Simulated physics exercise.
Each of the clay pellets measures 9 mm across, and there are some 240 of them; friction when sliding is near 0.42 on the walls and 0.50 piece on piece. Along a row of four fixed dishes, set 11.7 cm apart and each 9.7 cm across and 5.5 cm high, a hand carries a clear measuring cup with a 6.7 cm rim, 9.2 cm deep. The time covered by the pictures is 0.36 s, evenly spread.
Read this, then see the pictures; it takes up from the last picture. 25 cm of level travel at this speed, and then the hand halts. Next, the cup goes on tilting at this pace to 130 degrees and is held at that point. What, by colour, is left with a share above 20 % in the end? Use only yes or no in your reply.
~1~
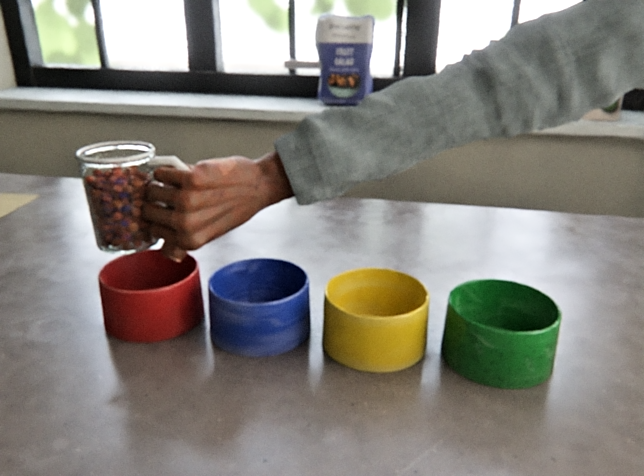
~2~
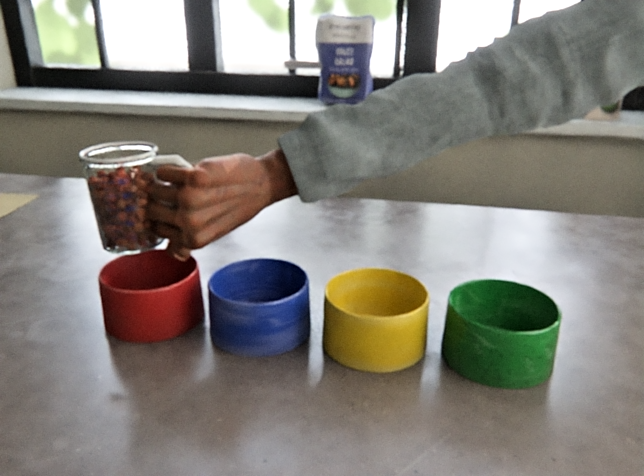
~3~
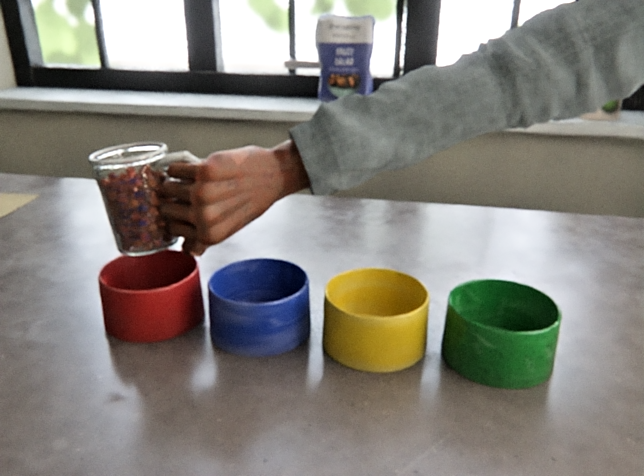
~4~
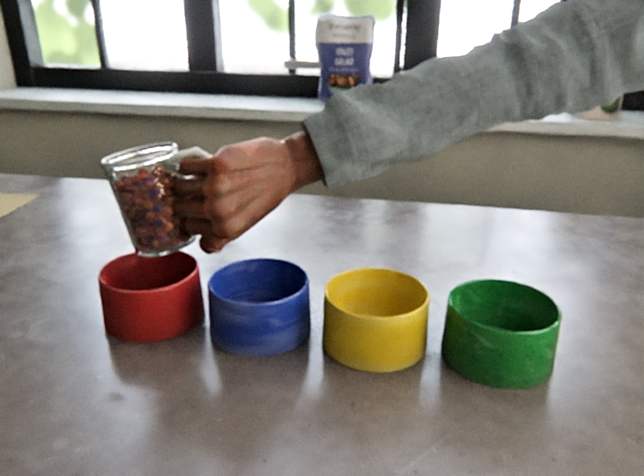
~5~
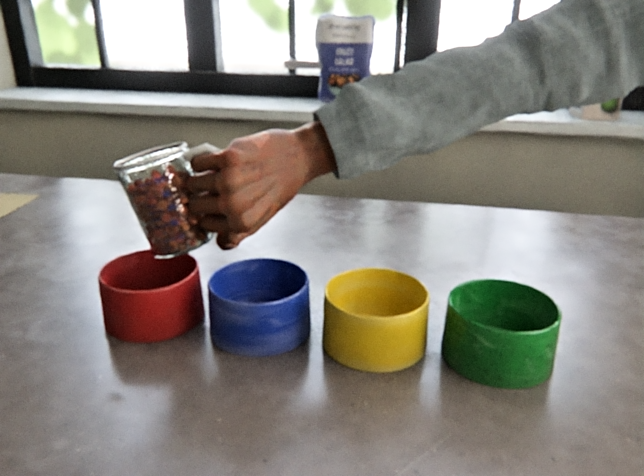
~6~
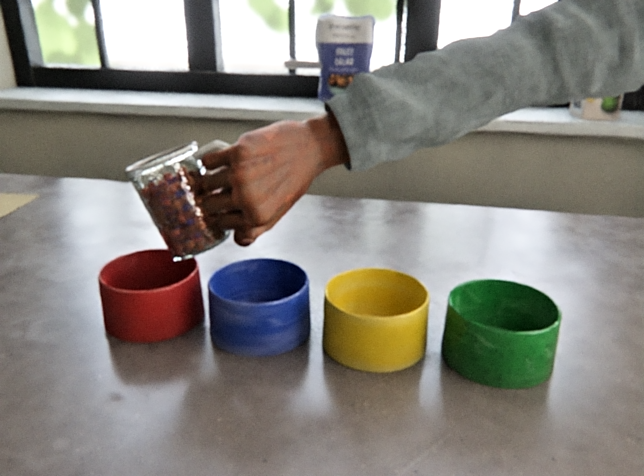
Red: No; blue: No; green: No; yellow: Yes; counter: Yes.
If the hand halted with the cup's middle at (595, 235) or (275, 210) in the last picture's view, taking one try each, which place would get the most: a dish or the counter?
First try: Green; second try: Blue.
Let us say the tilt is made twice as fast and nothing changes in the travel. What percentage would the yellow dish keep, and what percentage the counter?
In that case you'd see yellow at 0 and the counter at 20.
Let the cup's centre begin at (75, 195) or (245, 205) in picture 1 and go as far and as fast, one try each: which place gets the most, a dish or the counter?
The winner: Blue; green.
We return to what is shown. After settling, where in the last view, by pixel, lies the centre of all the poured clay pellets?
Centre at rest: Approx. (338, 327) px.
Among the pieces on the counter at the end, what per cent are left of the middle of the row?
About 50 %.
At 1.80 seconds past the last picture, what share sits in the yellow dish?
Estimate: Near 50 %.
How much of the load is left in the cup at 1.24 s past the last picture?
That would be some 95 per cent.
Then, 0.74 s after the last picture, tilt 71 degrees; cup holds 100 %.
Then, 1.24 s after the last picture, tilt 106 degrees; cup holds 95 %.
Then, 1.80 s after the last picture, tilt 130 degrees; cup holds 0 %, blue 5 %, yellow 50 %.
In the end, red 0 %, blue 5 %, green 0 %, yellow 50 %, counter 45 %.
